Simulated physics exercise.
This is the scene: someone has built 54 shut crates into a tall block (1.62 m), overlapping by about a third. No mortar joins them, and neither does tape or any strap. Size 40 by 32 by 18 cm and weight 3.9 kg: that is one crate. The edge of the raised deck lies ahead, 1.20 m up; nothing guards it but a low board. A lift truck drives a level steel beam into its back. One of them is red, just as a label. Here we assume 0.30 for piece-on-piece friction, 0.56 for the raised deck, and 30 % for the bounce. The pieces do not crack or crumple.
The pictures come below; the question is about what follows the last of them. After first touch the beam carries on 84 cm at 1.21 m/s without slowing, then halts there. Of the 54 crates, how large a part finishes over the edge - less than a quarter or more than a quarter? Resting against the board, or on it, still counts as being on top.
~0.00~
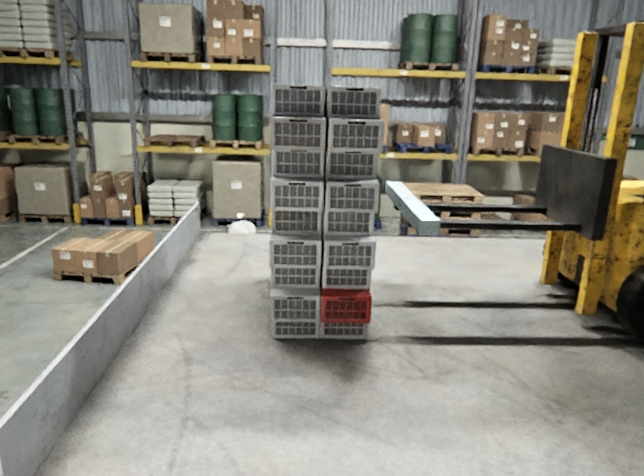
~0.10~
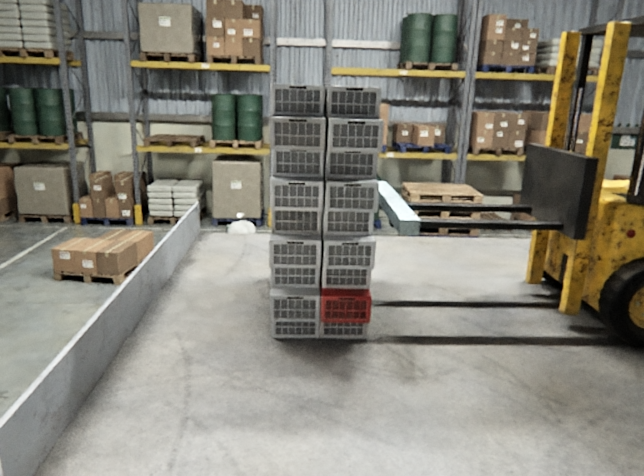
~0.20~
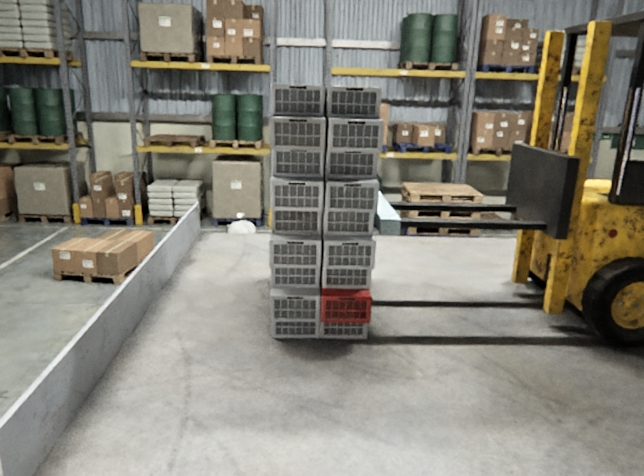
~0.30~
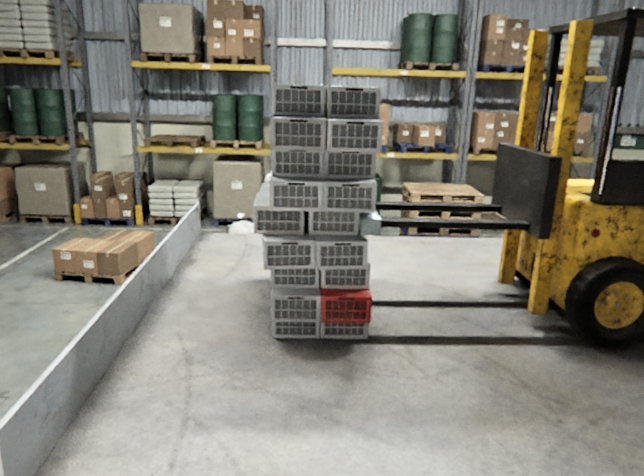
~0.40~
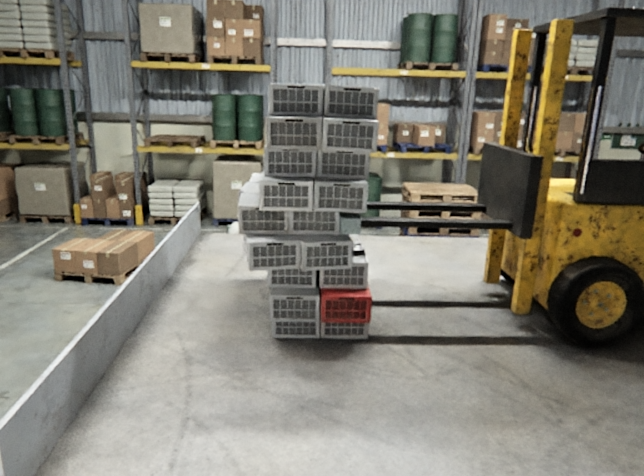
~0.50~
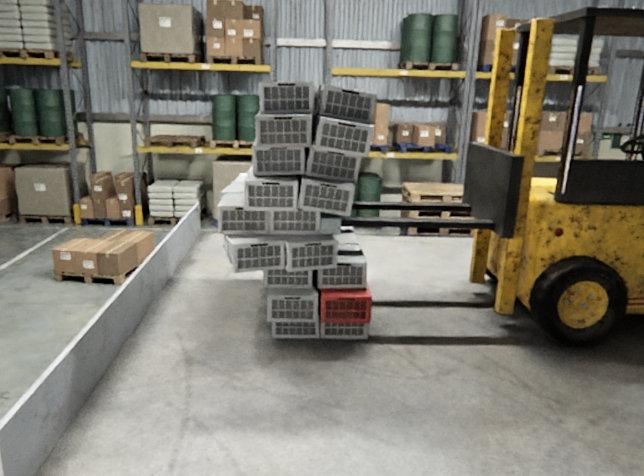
I would say less than a quarter.
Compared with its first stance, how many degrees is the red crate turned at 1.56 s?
Around 0° from its start.
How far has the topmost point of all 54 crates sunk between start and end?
By about 55 cm, start to end.
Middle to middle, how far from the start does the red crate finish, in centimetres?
Moved: Red 0.
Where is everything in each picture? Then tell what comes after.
In the first frame (we follow the side turned to the camera), beam (429, 228) 27 cm from the stack; red crate (346, 310); no piece has moved.
In the second frame, beam (409, 228) 15 cm from the stack; red crate (346, 310).
In the third frame, beam (389, 227) 24 mm from the stack; red crate (346, 310).
In the fourth frame, beam (369, 227) 10 cm in; red crate (346, 310); 15 stirred so far.
In the fifth frame, beam (349, 227) 22 cm in; red crate (346, 310); 40 stirred so far.
In the sixth frame, beam (329, 226) 34 cm in; red crate (346, 310); steepest lean 9°, the crate at (315, 97); 45 stirred so far.
Around 0.86 s, none of the 54 crates over the edge, 46 disturbed.
Around 1.56 s, 3 of the 54 crates over the edge.
Finally (3.3 s), 7 of the 54 crates over the edge; red crate displaced 18 mm. That is 13 per cent. Seen by the last camera, middles, red crate near (347, 297).
